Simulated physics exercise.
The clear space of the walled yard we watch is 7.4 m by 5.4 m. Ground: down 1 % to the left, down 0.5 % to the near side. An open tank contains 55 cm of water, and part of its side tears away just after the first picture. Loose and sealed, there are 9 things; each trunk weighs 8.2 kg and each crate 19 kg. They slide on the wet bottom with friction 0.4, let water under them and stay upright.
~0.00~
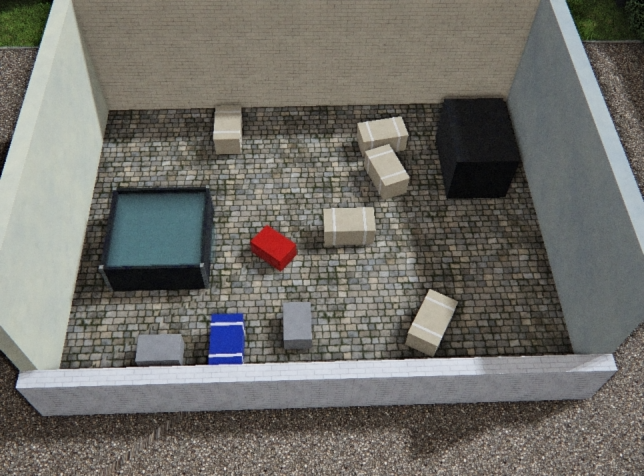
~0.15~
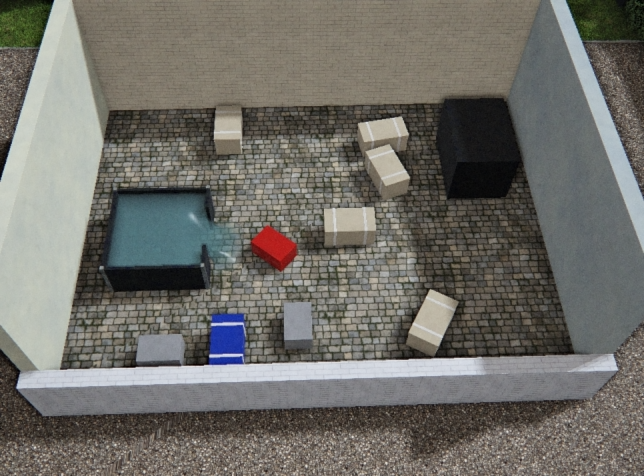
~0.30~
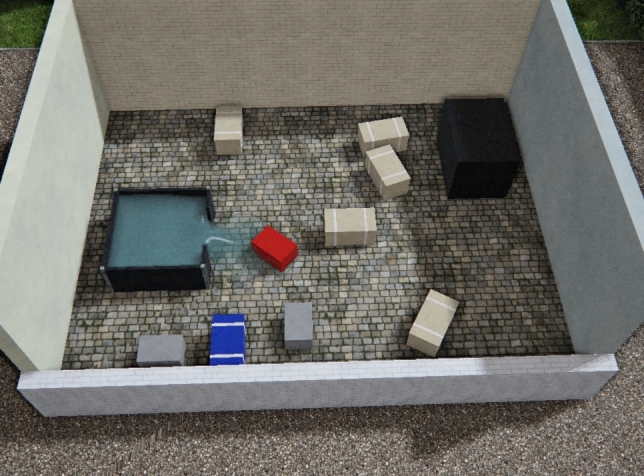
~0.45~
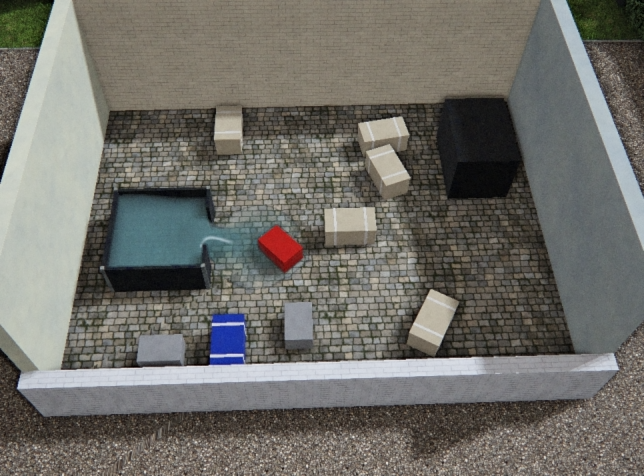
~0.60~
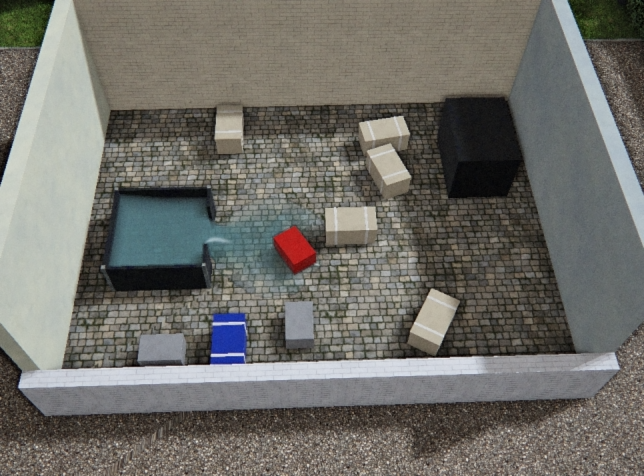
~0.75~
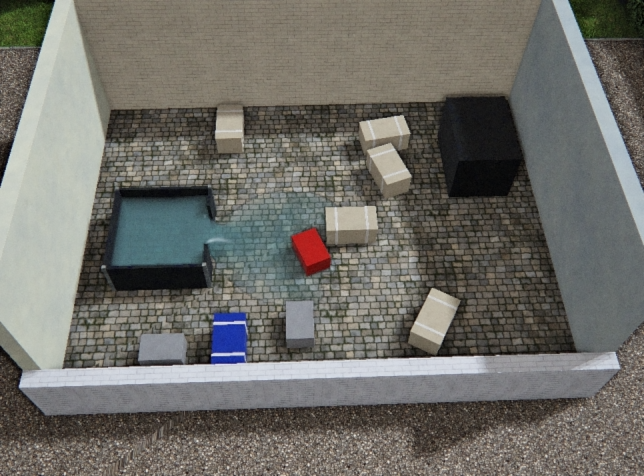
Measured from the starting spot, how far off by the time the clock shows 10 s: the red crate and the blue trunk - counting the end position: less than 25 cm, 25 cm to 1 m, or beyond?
My prediction: Red crate: Swept away, blue trunk: Shifted somewhat.
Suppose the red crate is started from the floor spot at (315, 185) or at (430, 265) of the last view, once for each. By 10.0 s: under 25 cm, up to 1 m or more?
Respectively: It edges along somewhat; it edges along somewhat.
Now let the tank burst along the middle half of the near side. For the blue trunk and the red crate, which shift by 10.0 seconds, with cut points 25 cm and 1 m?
Note: Blue trunk swept well away, red crate unmoved.
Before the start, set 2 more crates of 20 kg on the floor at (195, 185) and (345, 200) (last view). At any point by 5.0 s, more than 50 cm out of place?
Below the mark, beyond the mark.
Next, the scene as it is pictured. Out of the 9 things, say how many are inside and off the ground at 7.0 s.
At that moment it comes to 4.
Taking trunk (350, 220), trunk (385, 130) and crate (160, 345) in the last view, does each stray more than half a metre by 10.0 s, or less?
Item by item, they came out above the mark, above the mark and below the mark.
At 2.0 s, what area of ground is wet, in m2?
That flooded area is roughly 17 m2.
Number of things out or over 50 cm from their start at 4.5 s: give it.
Answer: 5.
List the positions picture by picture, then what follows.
The red crate at (273, 243), on the bottom; the blue trunk at (226, 339) rests on the ground; 2.0 m2 under water; 0 of 9 have shifted, in the first picture.
The red crate at (274, 243) rests on the ground; the blue trunk at (227, 339), on the bottom; water covers 2.4 m2; 0 of 9 have shifted, in the second picture.
The red crate at (274, 243) rests on the ground; the blue trunk at (227, 340) rests on the ground; 2.9 m2 under water; 0 of 9 have shifted, in the third picture.
The red crate at (280, 244) rests on the ground, 10 cm from its start; the blue trunk at (228, 340) rests on the ground; 3.4 m2 under water; 1 of 9 have shifted, in the fourth picture.
The red crate at (295, 245) rests on the ground, 31 cm from its start; the blue trunk at (228, 339) rests on the ground; water covers 4.1 m2; 1 of 9 have shifted, in the fifth picture.
The red crate at (311, 247) rests on the ground, 56 cm from its start; the blue trunk at (229, 338) rests on the ground; 5.0 m2 under water; 1 of 9 have shifted, in the sixth picture.
After 2.0 s the red crate is near (417, 262), 2.2 m from its start, aground; the blue trunk is near (229, 338), 0.0 m from its start, aground; 1 afloat.
After 4.5 s the red crate is near (454, 266), 2.8 m from its start, aground; the blue trunk is near (229, 338), 0.0 m from its start, aground; 4 afloat.
After 7.0 s the red crate is near (452, 265), 2.7 m from its start, aground; the blue trunk is near (229, 338), 0.0 m from its start, aground; 4 afloat.
After 10.0 s the red crate is near (452, 265), 2.7 m from its start, aground; the blue trunk is near (198, 326), 0.5 m from its start, aground; 4 afloat.
